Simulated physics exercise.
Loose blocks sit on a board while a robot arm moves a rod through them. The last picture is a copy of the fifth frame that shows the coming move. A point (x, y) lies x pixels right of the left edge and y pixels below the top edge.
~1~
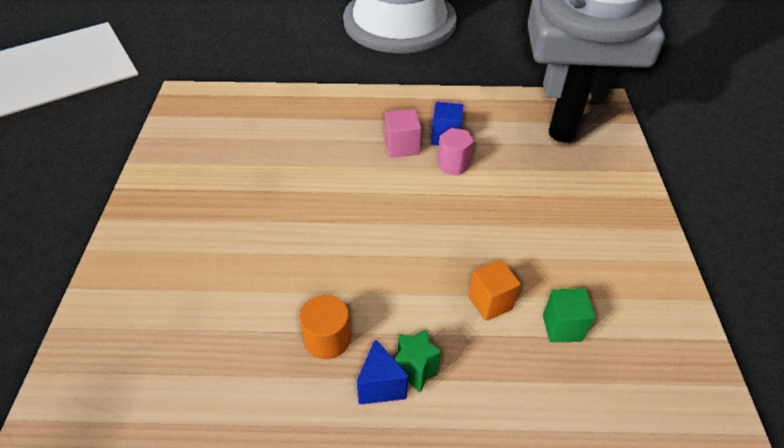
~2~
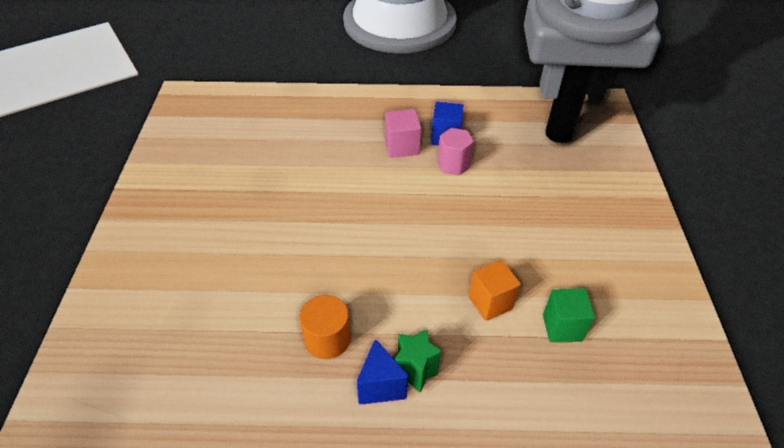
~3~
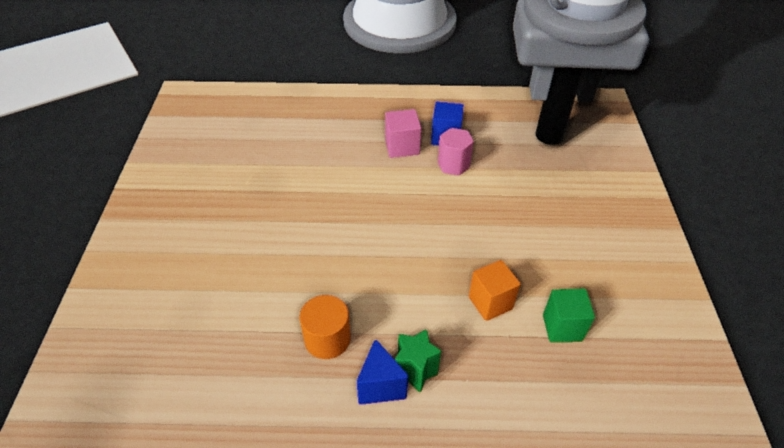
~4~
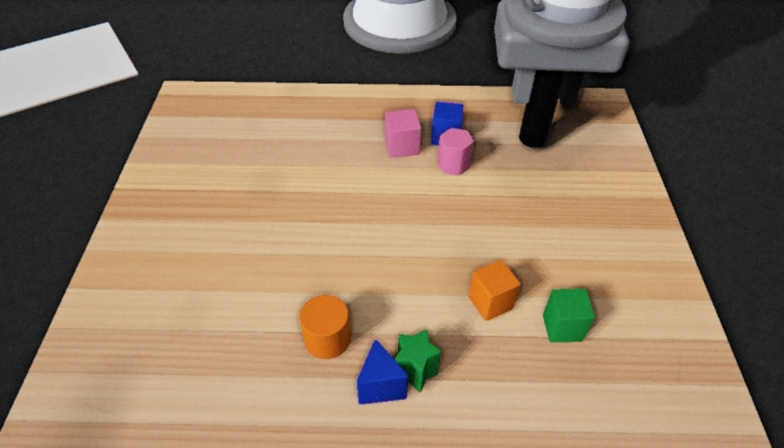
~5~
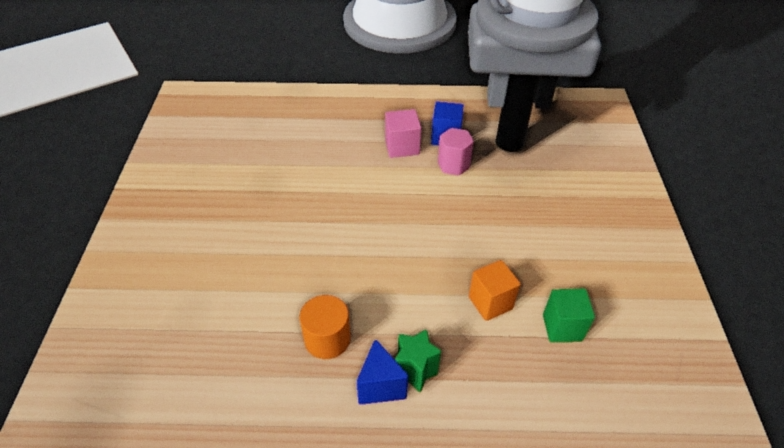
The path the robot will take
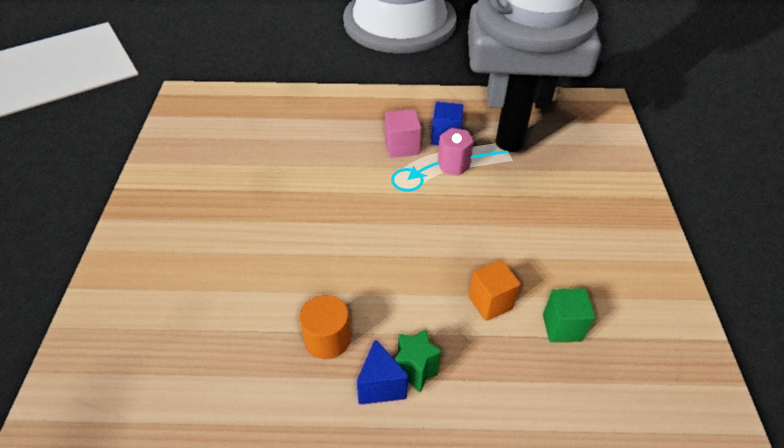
Robot arm sliding its black rod left along the board's far edge toward a pink hexagonal block, the coloured blocks staying still.
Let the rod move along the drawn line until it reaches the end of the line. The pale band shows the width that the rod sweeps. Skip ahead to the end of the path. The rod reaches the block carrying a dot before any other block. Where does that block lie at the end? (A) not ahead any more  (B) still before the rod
That would be B.
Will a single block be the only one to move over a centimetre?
Final answer: Yes.
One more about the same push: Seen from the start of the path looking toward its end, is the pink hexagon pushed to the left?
That would be a yes.
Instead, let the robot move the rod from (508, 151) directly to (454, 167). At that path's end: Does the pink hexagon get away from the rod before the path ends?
No - that is not the case.
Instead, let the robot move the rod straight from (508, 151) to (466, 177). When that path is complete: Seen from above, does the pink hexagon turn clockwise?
Yes, I think so.
Path on the board, from (508, 151) by way of (472, 157) and (437, 164) to (407, 180); the dot is on the pink hexagon.
The first path, step by step. One third of the way, rod at (473, 148); pink hexagon at (451, 140).
Two thirds of the way, rod at (436, 156); pink hexagon at (418, 153), turned 40° anticlockwise.
At the end, rod at (408, 171); blue square block in place; pink hexagon at (386, 169), turned 40° anticlockwise.
